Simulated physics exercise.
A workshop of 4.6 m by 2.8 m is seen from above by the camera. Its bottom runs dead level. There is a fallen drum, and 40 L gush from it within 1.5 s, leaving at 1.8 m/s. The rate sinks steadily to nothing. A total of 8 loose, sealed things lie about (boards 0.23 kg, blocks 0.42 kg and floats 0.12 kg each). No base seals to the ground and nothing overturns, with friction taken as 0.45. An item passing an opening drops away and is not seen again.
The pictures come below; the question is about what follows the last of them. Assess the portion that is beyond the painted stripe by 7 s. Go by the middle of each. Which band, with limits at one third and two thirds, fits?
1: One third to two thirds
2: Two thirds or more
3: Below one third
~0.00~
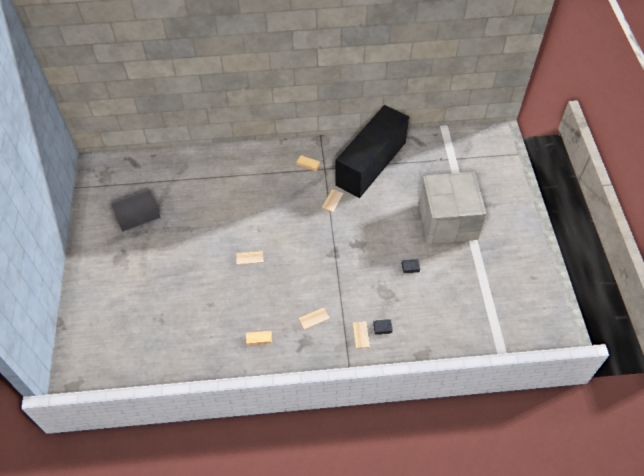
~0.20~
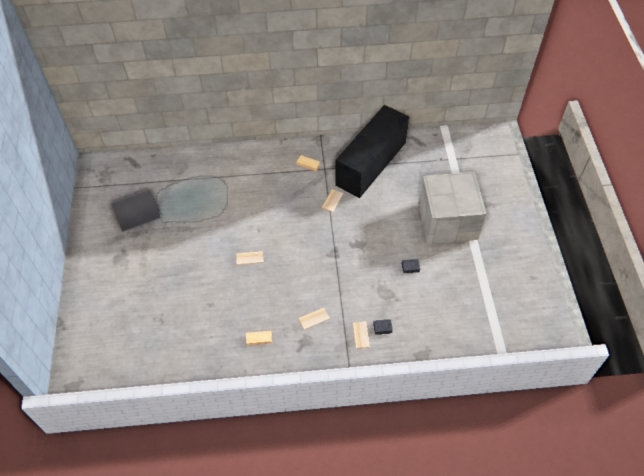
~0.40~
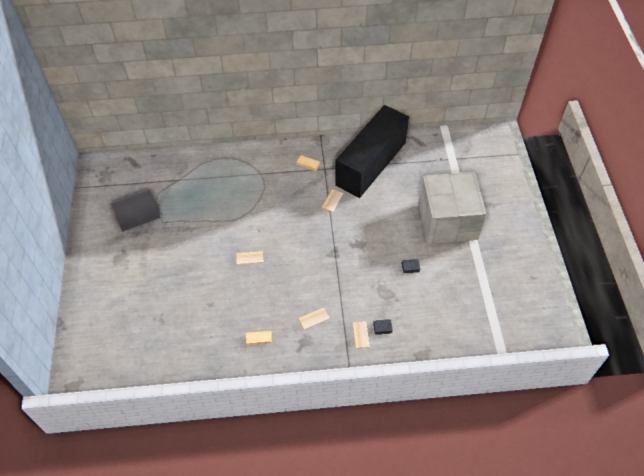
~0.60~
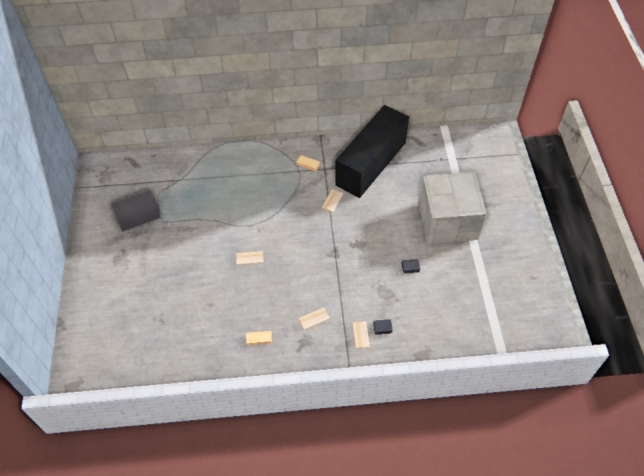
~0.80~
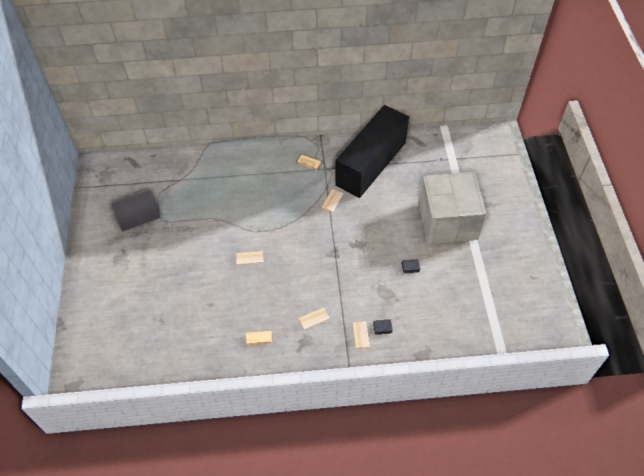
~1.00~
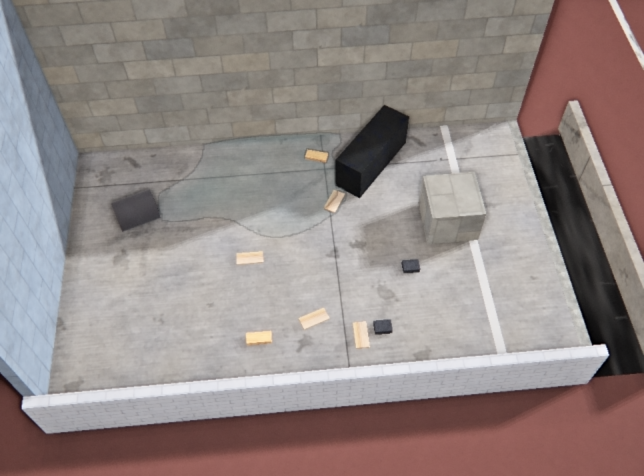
(3) Below one third.
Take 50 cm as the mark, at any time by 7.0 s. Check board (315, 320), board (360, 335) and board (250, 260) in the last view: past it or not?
Below the mark, below the mark, below the mark.
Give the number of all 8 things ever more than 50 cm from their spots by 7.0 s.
Tally: 2.
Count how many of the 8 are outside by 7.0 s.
By my count, 0.
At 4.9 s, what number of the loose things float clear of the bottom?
At that time the total is 0.
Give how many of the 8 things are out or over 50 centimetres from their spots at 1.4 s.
The number comes to 0.
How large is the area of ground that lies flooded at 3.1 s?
Wet: Near 2.0 m2.
After 1.4 s 0 of 8 are over the mark; 2 afloat.
After 3.1 s 0 of 8 are over the mark; 1 afloat.
After 4.9 s 0 of 8 are over the mark; 0 afloat.
After 7.0 s 0 of 8 are over the mark; 0 afloat.
